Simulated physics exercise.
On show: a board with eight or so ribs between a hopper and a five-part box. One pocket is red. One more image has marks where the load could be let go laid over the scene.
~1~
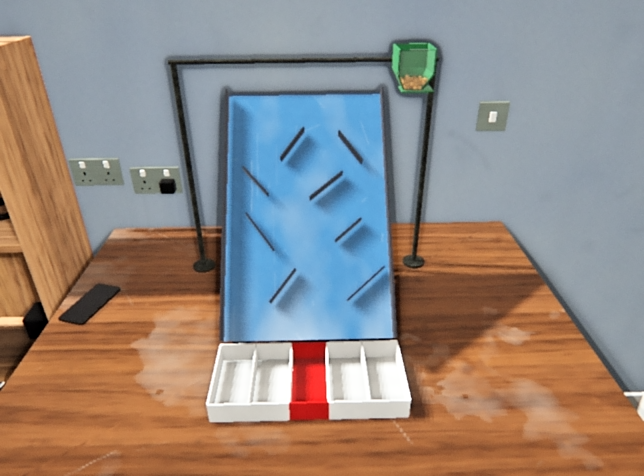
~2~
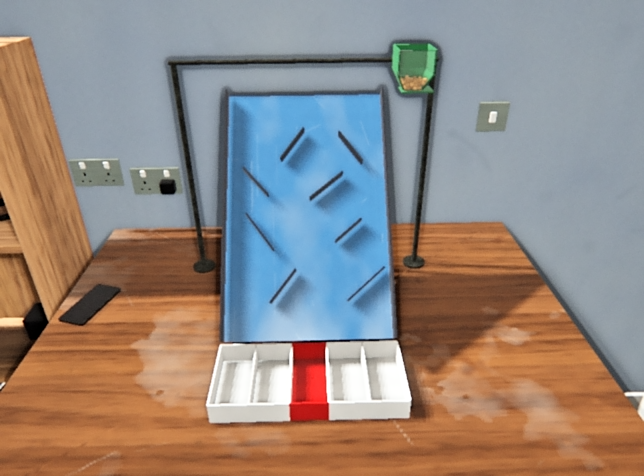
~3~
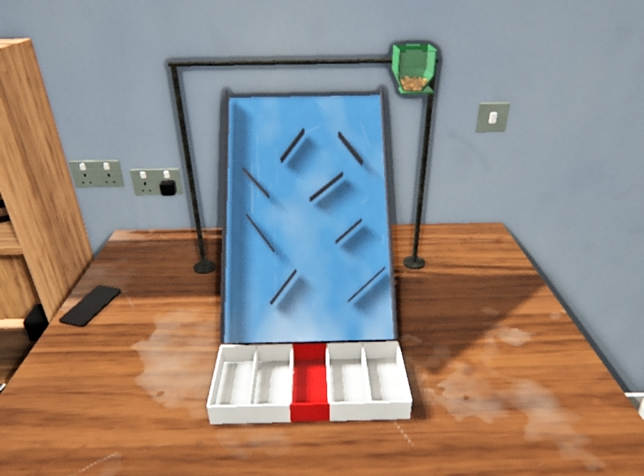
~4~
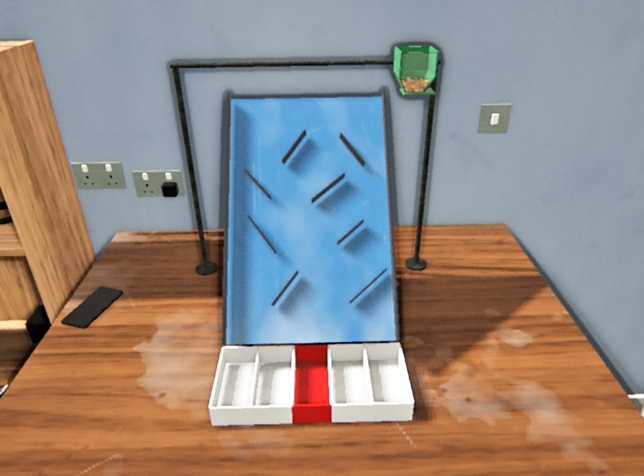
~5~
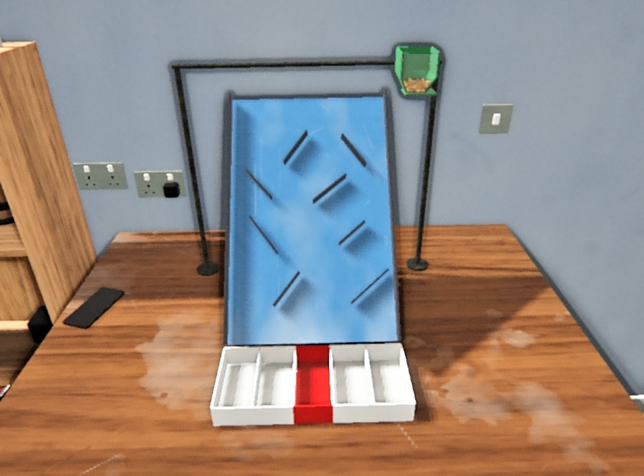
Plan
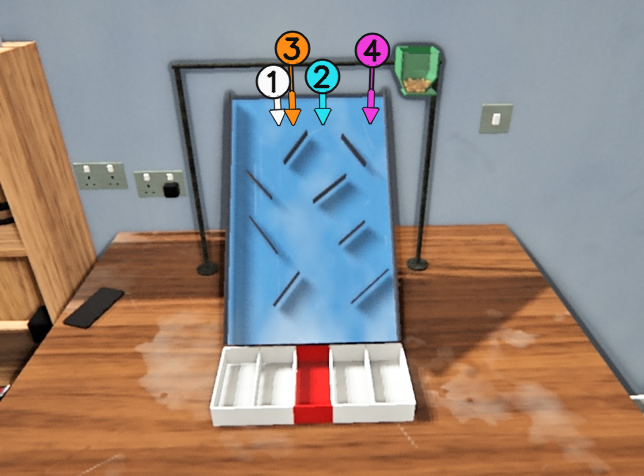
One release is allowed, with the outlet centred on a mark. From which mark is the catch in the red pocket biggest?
Mark 4.
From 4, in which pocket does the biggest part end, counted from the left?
The third.
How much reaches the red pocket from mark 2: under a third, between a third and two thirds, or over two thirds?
Mark 2 gives under a third.
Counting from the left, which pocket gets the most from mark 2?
It is the first one.
On the marked copy, mark 1 meets the board at (278, 119); mark 2 meets the board at (322, 118); mark 3 meets the board at (293, 119); mark 4 meets the board at (370, 117).
With 1, a small part in the red pocket, about a third in other pockets, about half outside the box.
With 2, a small part in the red pocket, most in other pockets, a small part outside the box.
With 3, a small part in the red pocket, about a third in other pockets, about half outside the box.
With 4, about half in the red pocket, about a third in other pockets, a small part outside the box.
